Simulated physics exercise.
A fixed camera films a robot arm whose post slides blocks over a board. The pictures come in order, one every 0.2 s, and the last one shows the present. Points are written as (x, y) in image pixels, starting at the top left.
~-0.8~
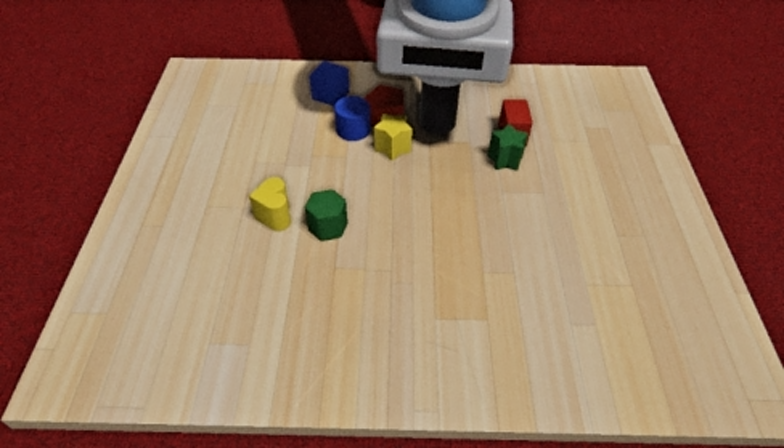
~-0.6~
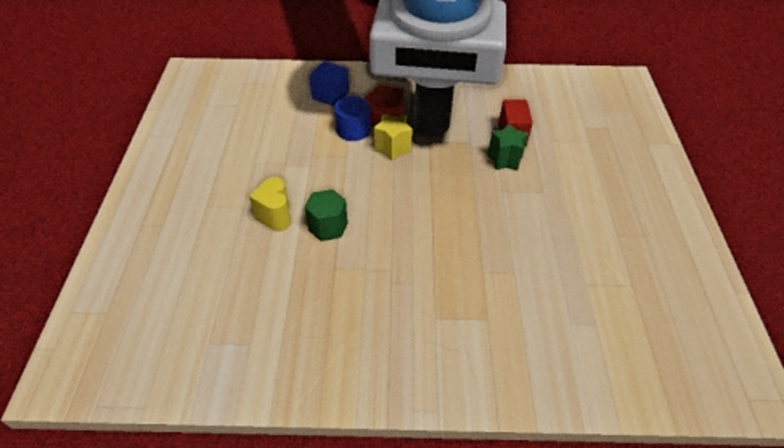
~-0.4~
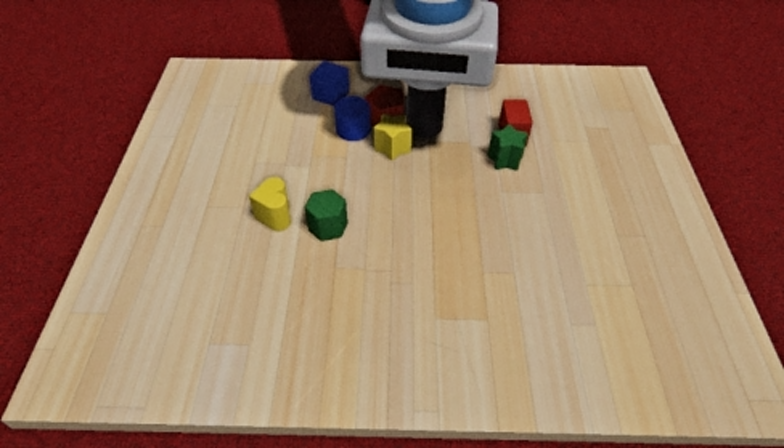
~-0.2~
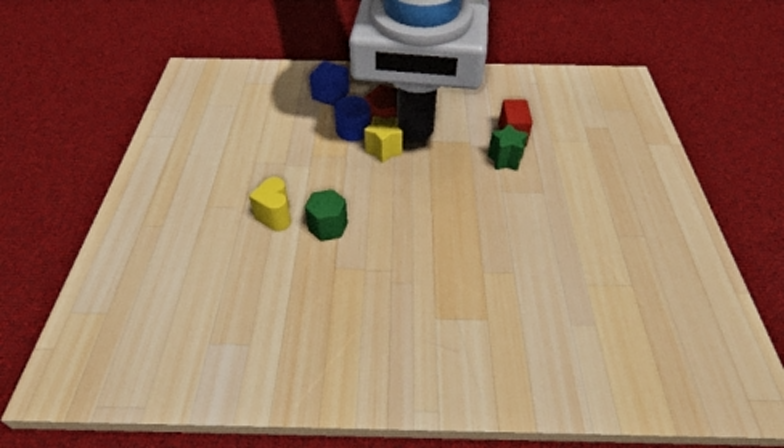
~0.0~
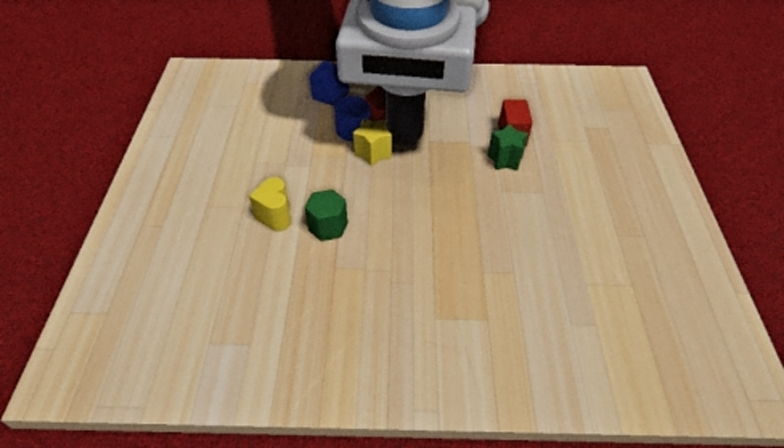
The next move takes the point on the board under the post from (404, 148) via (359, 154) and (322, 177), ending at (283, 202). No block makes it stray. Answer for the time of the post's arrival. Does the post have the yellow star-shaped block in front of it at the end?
I'd say no.
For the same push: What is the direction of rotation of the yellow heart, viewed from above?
The block turns counter-clockwise.
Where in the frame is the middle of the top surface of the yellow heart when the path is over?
If I read the scene right, the answer is (256, 206).
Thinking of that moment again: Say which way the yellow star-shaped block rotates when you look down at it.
My answer: Clockwise.
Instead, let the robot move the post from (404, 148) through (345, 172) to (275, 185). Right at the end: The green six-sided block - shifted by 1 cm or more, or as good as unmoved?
It keeps its position.
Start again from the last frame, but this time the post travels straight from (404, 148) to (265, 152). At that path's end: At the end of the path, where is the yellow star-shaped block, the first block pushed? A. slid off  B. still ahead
(B)
What follows on the original path. One third of the way, post (358, 138); yellow star-shaped block (324, 135).
Two thirds of the way, post (319, 162); yellow star-shaped block (285, 148), turned 30° clockwise.
At the end, post (279, 186); yellow heart (256, 206), turned 20° anticlockwise; blue cylinder unmoved; yellow star-shaped block (270, 153), turned 70° clockwise.
